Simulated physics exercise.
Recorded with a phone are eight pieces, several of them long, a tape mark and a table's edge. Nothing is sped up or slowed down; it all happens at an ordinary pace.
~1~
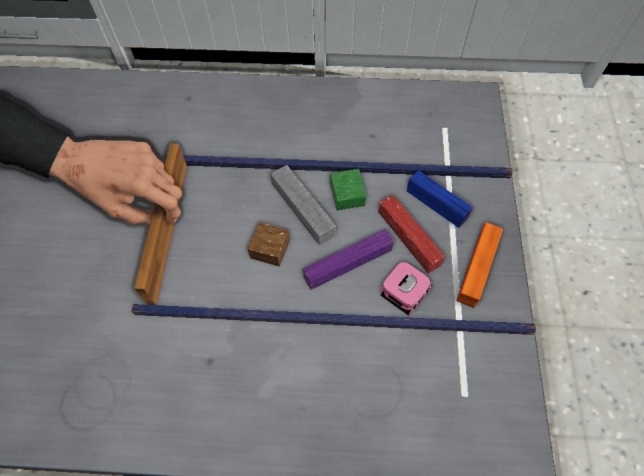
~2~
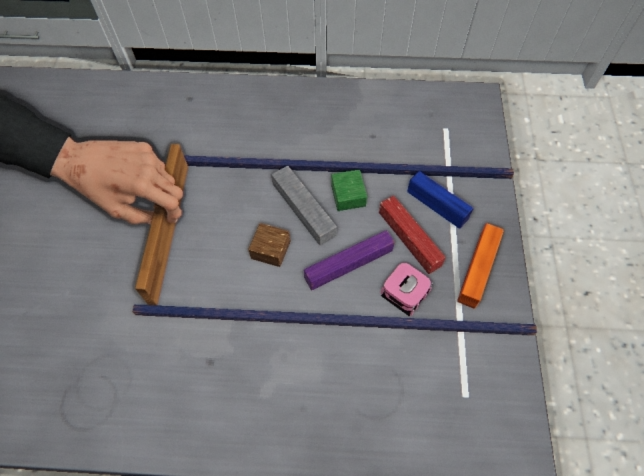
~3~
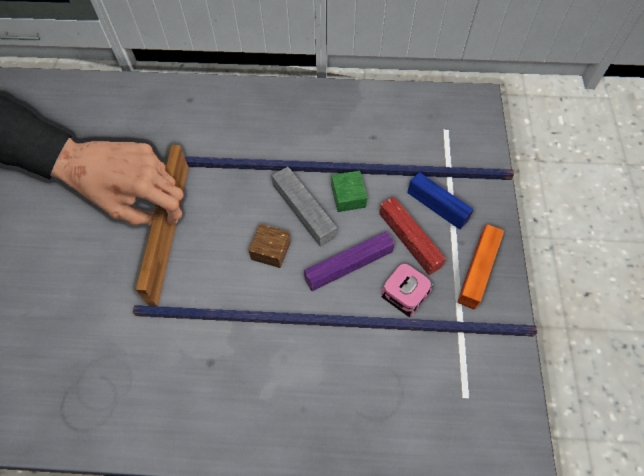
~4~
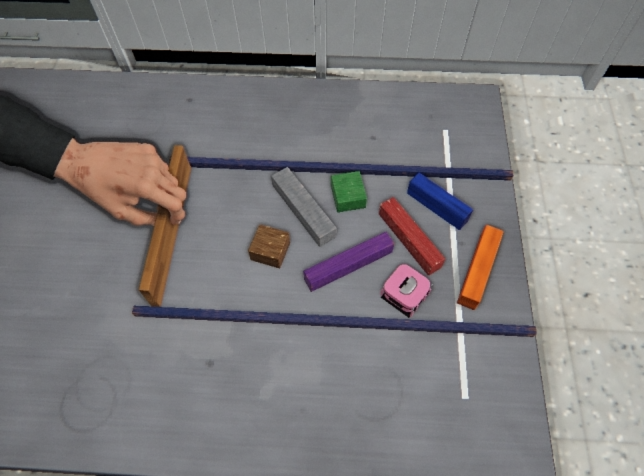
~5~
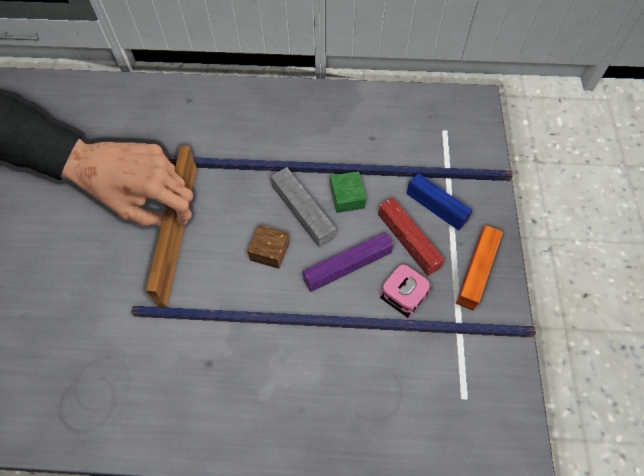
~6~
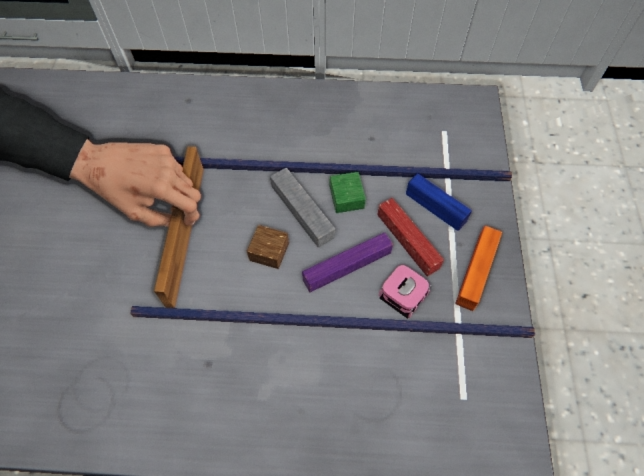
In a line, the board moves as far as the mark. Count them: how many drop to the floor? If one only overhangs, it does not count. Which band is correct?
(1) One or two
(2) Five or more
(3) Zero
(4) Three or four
Three or four.
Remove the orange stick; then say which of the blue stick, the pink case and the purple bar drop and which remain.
Outcome for the blue stick: It drops; for the pink case: It stays; for the purple bar: It stays.
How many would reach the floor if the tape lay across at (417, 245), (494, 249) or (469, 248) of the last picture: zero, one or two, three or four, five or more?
The counts for the three tapes are no fall at all, at least five and three to four.
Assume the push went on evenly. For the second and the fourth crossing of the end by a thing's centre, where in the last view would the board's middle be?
The middle sits near (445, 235) at the first moment and near (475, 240) at the second.
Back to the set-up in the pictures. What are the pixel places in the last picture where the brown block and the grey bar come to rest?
The brown block settles near (471, 254); as for the grey bar, near (481, 216).
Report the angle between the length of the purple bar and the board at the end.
Near 50 degrees.
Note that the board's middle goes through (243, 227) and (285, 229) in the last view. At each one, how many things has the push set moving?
Counts: 0 / 2.
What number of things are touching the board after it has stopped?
My count gives 3.
Early on, none off yet; orange stick at rest near (479, 267); blue stick at rest near (438, 202); red bar at rest near (409, 236).
A while later, none off yet; orange stick at rest near (479, 267); blue stick at rest near (438, 202); red bar moving near (418, 234).
Further along, none off yet; orange stick travelled a little near (524, 278); blue stick travelled about its own width near (487, 202); red bar travelled about its own width near (490, 237).
Finally, the number that fall off is three or four; lost, red bar, blue stick and orange stick.
